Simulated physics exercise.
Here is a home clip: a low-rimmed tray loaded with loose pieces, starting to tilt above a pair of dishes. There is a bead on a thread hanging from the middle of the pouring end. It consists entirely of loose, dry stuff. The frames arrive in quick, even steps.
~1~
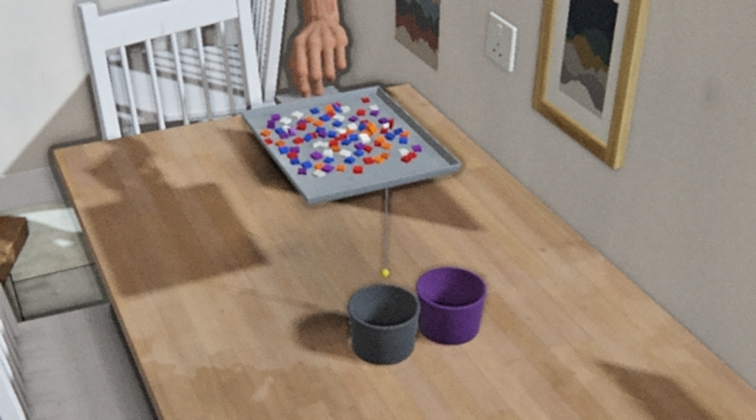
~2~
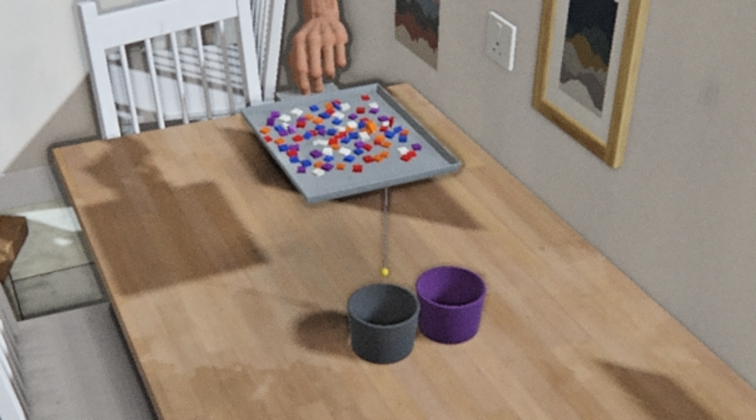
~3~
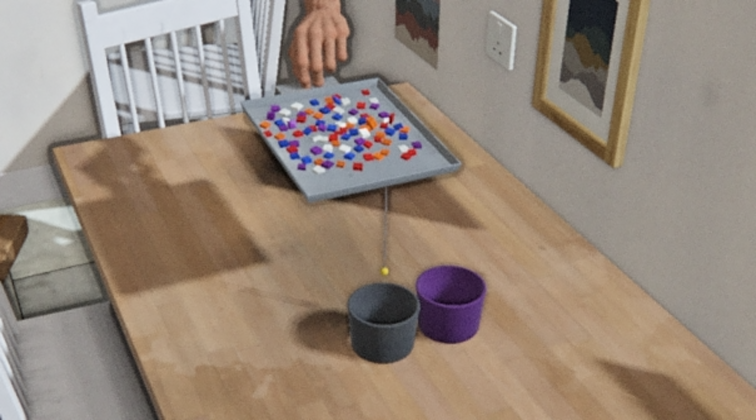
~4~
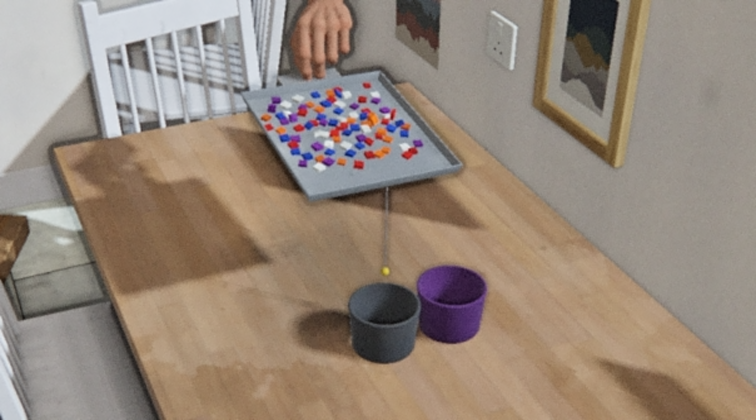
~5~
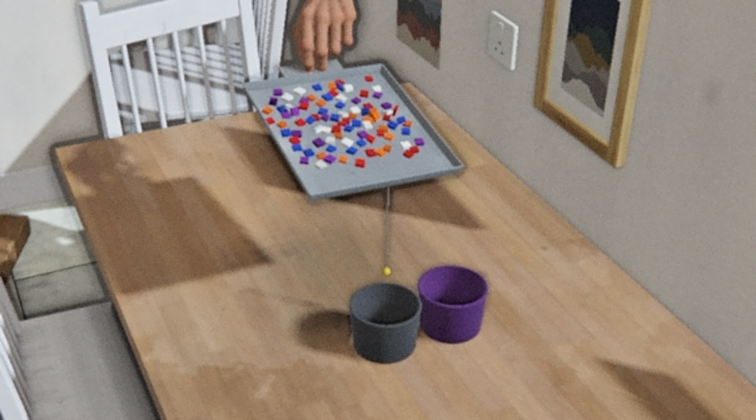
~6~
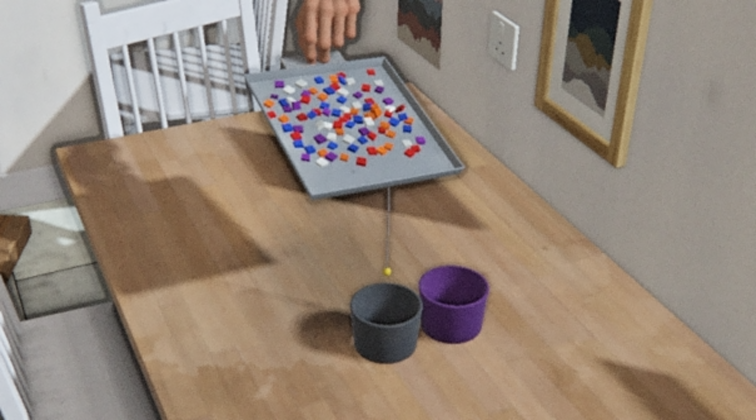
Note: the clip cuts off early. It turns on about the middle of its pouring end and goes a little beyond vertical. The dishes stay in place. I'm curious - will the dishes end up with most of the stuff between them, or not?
Yes, more than half of it.
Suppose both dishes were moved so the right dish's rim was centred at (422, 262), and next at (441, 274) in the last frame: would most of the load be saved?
First shift, a minority share; second shift, a majority share.
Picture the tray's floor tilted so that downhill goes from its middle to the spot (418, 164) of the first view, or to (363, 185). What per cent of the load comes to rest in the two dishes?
Shares: 10 %, then 50 %.
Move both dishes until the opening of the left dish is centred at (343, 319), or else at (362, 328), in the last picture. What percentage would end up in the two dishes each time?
50 and 40 in a hundred.
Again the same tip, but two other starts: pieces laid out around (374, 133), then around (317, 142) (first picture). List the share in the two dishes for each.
In order, about 70 and 80 in a hundred.
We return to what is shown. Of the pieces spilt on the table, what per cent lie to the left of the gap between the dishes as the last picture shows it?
That's roughly 70 per cent of the pieces.
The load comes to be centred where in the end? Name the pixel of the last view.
Roughly pixel (436, 326).
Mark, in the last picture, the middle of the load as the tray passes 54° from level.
I'd mark it close to (403, 154).
Shortly afterwards, tray tipped steeply; the whole lot on the tray.
Next, tray tipped right over; the bulk on the tray; only a few in the left dish; a little in the right dish; only a few outside both.
Some moments later, tray tipped past a quarter turn; near a third in the left dish; near half in the right dish; near a quarter outside both; only a few in the air.
In the end, tray tipped past a quarter turn; near a third in the left dish; near half in the right dish; near a quarter outside both; only a few in the air.
